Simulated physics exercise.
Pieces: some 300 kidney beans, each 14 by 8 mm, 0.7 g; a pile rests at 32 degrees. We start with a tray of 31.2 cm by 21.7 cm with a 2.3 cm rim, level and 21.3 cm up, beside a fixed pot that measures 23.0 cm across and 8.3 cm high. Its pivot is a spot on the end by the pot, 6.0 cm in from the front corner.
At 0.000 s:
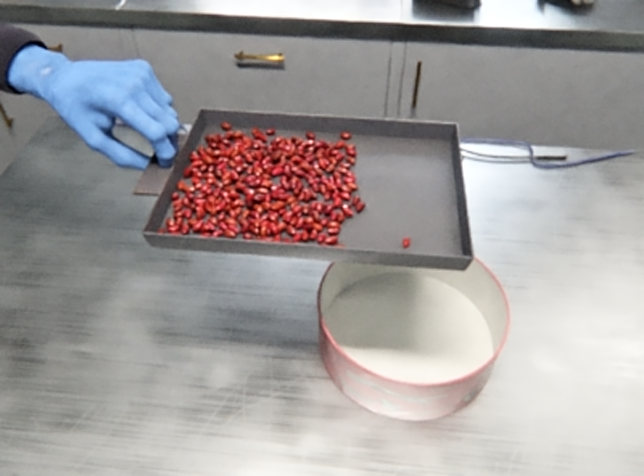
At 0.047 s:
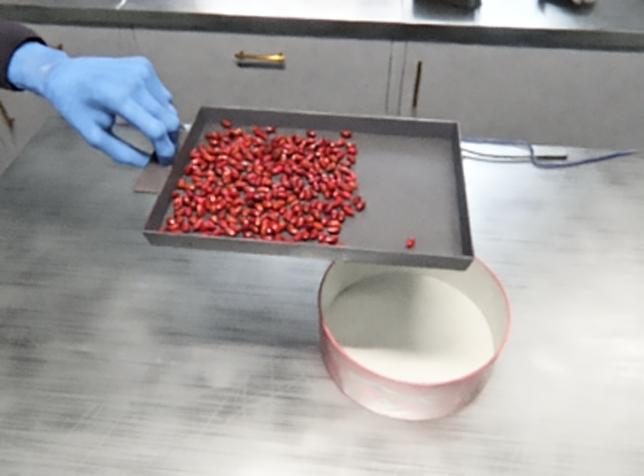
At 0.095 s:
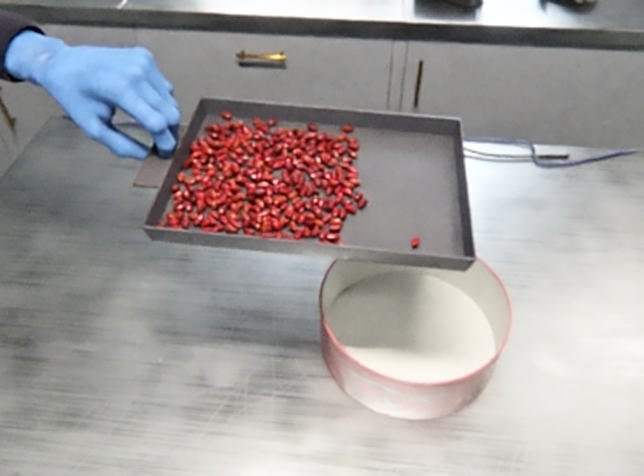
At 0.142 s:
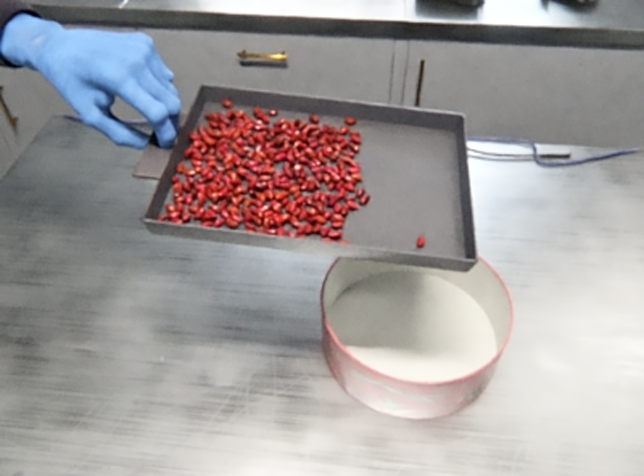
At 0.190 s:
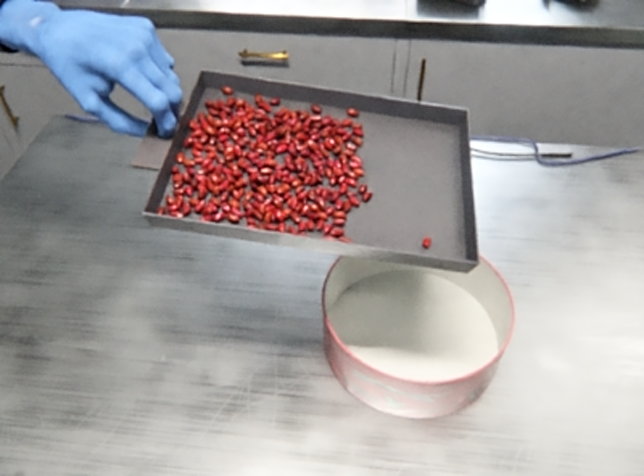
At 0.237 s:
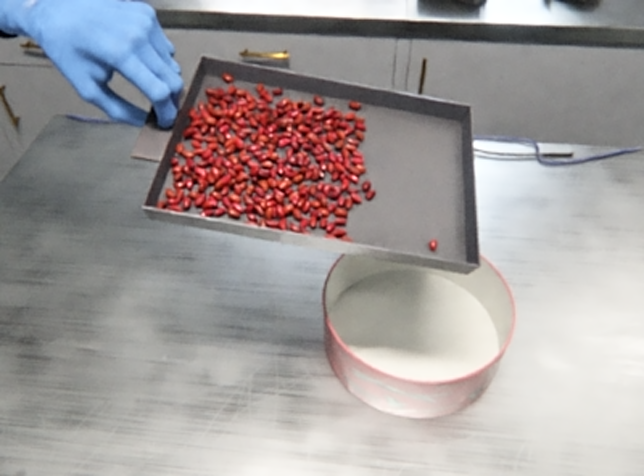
On a brushed metal worktop in a room with grey drawers behind, the view looks down from the front and stays still. A blue-gloved hand at the left holds a dark rectangular tray with red kidney beans heaped toward its left side and one apart at the right, above a round, pale pot with a pinkish rim. The hand raises the tray's left end, tilting it gradually down to the right, while the lone bean shifts slightly rightward.
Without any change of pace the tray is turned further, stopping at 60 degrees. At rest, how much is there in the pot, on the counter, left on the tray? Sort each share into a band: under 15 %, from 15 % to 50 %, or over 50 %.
Pot: From 15 % to 50 %; counter: From 15 % to 50 %; left on the tray: From 15 % to 50 %.
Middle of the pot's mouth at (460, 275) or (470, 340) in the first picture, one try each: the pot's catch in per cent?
5 and 55 %.
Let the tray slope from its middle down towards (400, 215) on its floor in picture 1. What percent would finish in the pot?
15 %.
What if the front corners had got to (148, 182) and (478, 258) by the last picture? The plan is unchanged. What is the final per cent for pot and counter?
In the pot: 20 per cent; on the counter: 45 per cent.
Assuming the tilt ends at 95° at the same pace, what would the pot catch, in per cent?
You'd end up with some 70 % in the pot.
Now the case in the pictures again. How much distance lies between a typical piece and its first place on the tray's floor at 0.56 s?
Roughly 3 cm.
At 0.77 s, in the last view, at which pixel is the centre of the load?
Somewhere about (376, 200) in the last view.
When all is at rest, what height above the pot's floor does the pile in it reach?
Roughly 1.5 cm up.
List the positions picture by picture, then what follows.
The first picture shows tray tilt 0 degrees, front corners at (147, 230) and (469, 254); middle of the pieces at (265, 183); pot at (412, 300).
The second picture shows tray tilt 1 degrees, front corners at (147, 229) and (470, 255); middle of the pieces at (265, 182).
The third picture shows tray tilt 3 degrees, front corners at (147, 224) and (471, 256); middle of the pieces at (266, 177).
The fourth picture shows tray tilt 6 degrees, front corners at (147, 217) and (473, 257), lowest corner right front; middle of the pieces at (267, 169).
The fifth picture shows tray tilt 9 degrees, front corners at (147, 210) and (475, 259), lowest corner right front; middle of the pieces at (268, 162).
The sixth picture shows tray tilt 13 degrees, front corners at (147, 204) and (476, 262), lowest corner right front; middle of the pieces at (270, 155); pot at (418, 298). The tray's pace is about 75 degrees a second.
Then, at 0.56 s, tilt 36 degrees; the tray holds 100 %, the pot 0 %.
After 0.77 s, tilt 52 degrees; the tray holds 100 %, the pot 0 %.
Then, at 1.10 s, tilt 60 degrees; the tray holds 65 %, the pot 5 %.
By 3.0 s all is still; pot 30 %, counter 25 %, tray 40 %.
